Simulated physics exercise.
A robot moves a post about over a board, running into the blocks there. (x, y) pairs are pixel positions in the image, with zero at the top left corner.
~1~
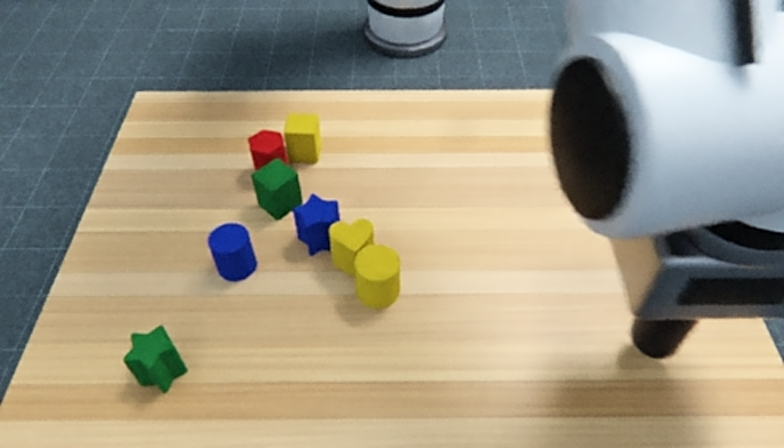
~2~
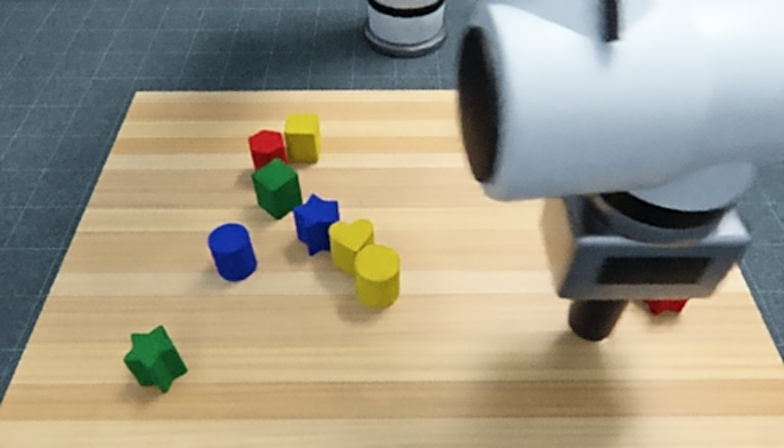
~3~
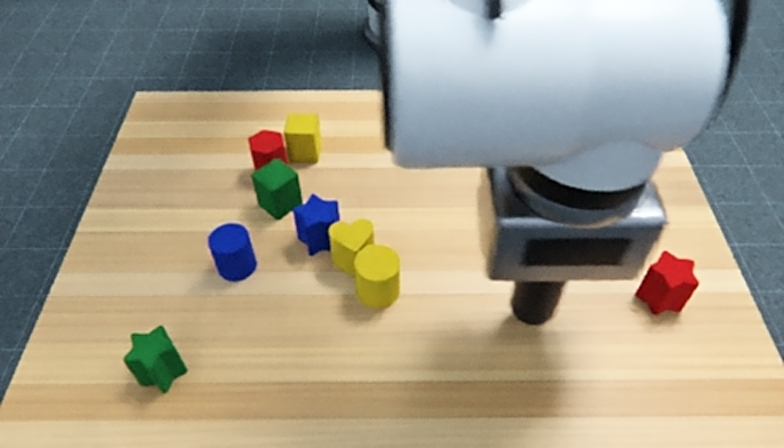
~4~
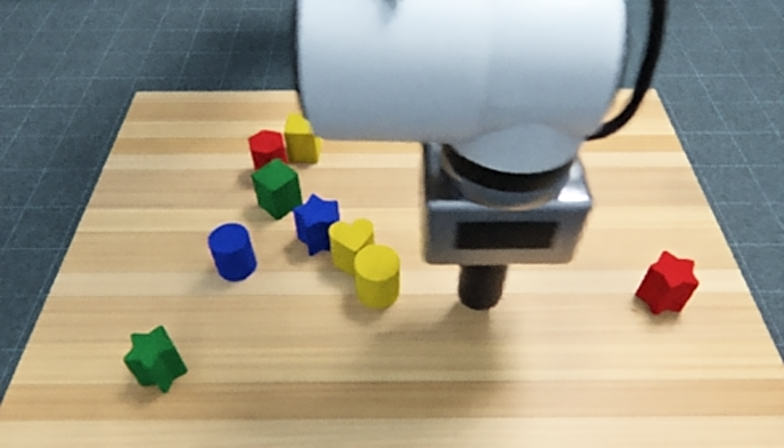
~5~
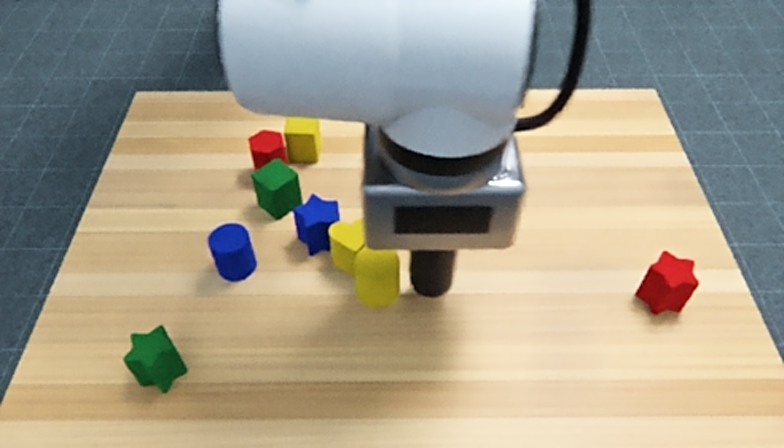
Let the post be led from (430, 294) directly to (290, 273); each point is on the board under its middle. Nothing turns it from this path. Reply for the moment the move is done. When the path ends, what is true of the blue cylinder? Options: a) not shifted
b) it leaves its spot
The one that fits is a, not shifted.
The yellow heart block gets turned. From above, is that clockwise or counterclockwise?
It turns round clockwise.
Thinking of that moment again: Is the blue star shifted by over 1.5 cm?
Yes.
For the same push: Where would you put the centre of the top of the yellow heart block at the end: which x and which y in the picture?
Just about (285, 211).
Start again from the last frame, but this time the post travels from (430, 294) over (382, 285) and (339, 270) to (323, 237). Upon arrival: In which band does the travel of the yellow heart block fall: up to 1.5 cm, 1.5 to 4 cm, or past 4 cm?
Shift of over 4 cm.
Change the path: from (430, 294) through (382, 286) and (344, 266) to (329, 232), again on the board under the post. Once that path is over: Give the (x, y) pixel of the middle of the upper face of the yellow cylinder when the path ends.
I expect it at (304, 260).
What follows on the original path. One third of the way, post at (381, 273); blue star at (316, 206), turned 15° anticlockwise; yellow heart block at (336, 232), turned 65° clockwise; yellow cylinder at (334, 265).
Two thirds of the way, post at (333, 266); blue star at (307, 194), turned 15° anticlockwise; yellow heart block at (314, 220), turned 100° clockwise; yellow cylinder at (287, 267).
At the end, post at (287, 259); blue cylinder still; blue star at (302, 185), turned 20° clockwise; yellow heart block at (285, 211), turned 145° clockwise; yellow cylinder at (249, 273).
